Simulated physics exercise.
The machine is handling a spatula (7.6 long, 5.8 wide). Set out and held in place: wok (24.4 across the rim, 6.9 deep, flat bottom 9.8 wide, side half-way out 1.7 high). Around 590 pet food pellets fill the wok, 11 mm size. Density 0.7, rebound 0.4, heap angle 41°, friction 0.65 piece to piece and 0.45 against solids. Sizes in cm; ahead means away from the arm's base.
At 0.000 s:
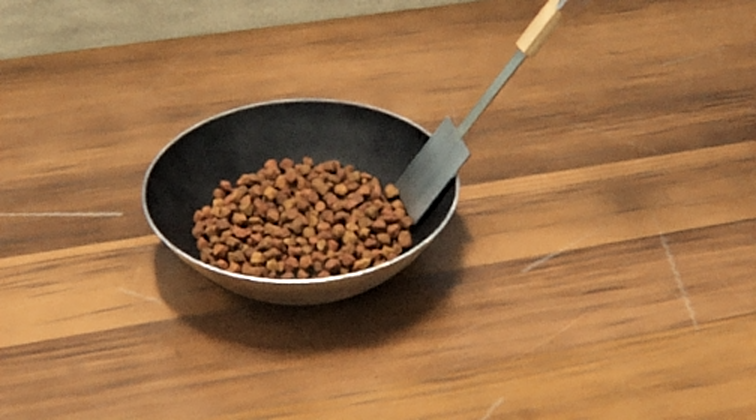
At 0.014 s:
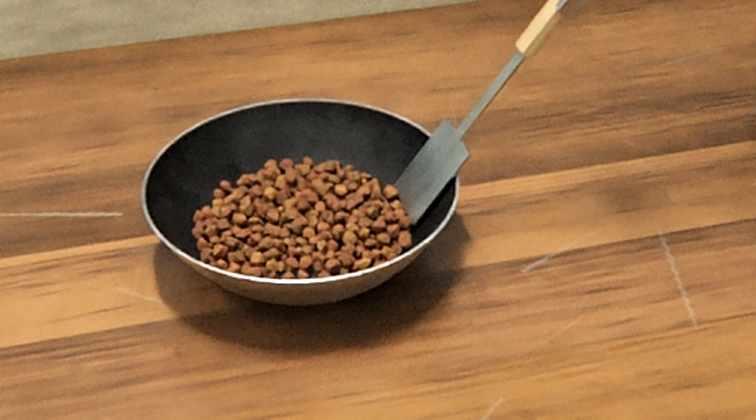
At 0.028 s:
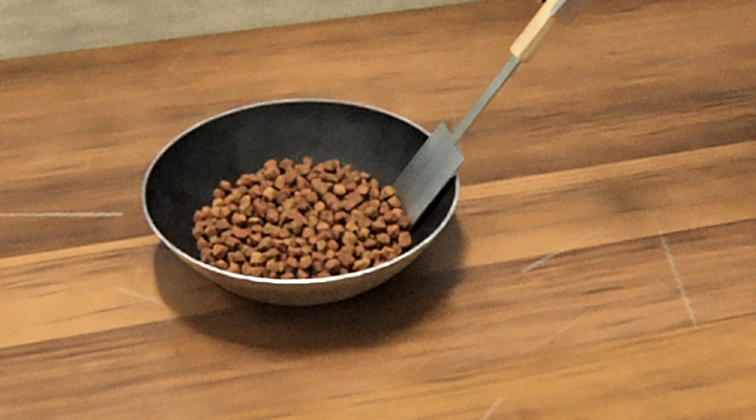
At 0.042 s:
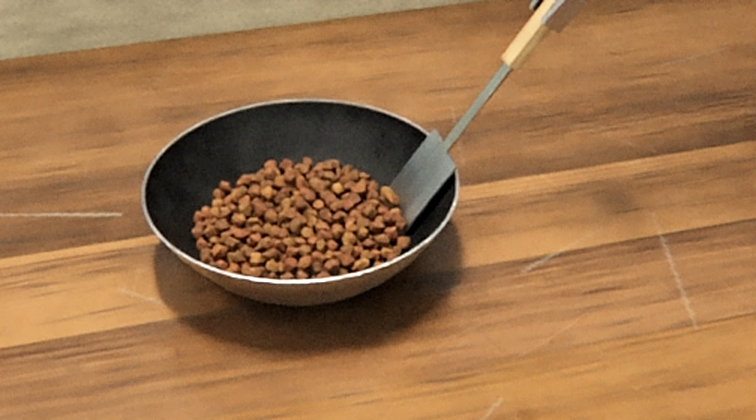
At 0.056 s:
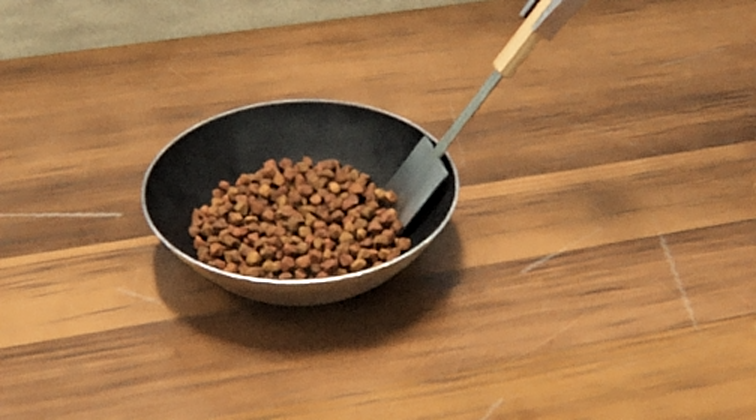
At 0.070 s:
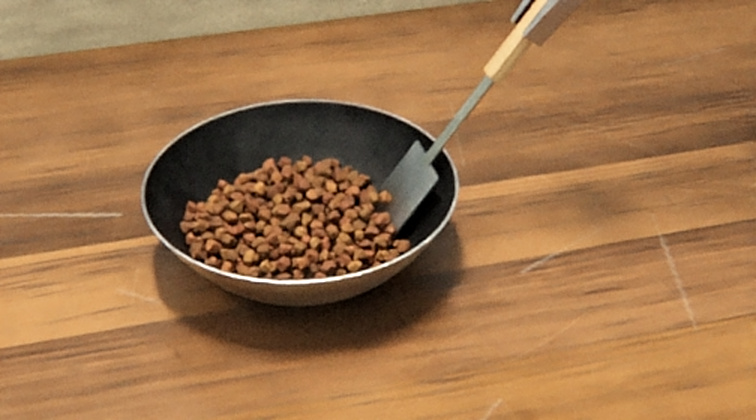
We see a dark wok of small brown pellets on a wooden surface, with a spatula at its right side; the spatula slides slowly down and left into the pile, nudging the pellets slightly to the left.
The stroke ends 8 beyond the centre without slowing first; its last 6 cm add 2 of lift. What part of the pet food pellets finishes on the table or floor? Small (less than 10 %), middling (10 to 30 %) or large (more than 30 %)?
Answer: Middling; 10 to 30 % of the pet food pellets finish on the table or floor.
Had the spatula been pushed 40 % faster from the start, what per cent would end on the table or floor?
In that case some 30 per cent.
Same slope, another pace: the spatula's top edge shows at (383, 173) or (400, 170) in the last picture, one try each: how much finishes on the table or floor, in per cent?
About 40 and 35 per cent.
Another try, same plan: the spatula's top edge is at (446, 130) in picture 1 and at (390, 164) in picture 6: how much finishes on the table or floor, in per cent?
Some 35 per cent.
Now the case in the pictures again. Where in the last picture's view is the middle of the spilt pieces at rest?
At about (89, 285).
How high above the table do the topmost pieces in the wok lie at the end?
Roughly 8.5 cm.
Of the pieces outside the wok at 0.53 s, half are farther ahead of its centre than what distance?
Some 16 cm.
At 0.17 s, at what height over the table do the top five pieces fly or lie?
About 6 cm.
After 0.17 s, sloping 54°, highest piece 6 above the table; 591 in the wok.
After 0.28 s, sloping 54°, highest piece 9 above the table; 591 in the wok.
After 0.53 s, sloping 54°, highest piece 9 above the table; 489 in the wok, 89 on the table or floor, 13 on the blade or in flight.
After 1.58 s, sloping 54°, highest piece 8 above the table; 489 in the wok, 102 on the table or floor.
In the end, 489 in the wok, 102 on the table or floor. That is 17 % on the table or floor.
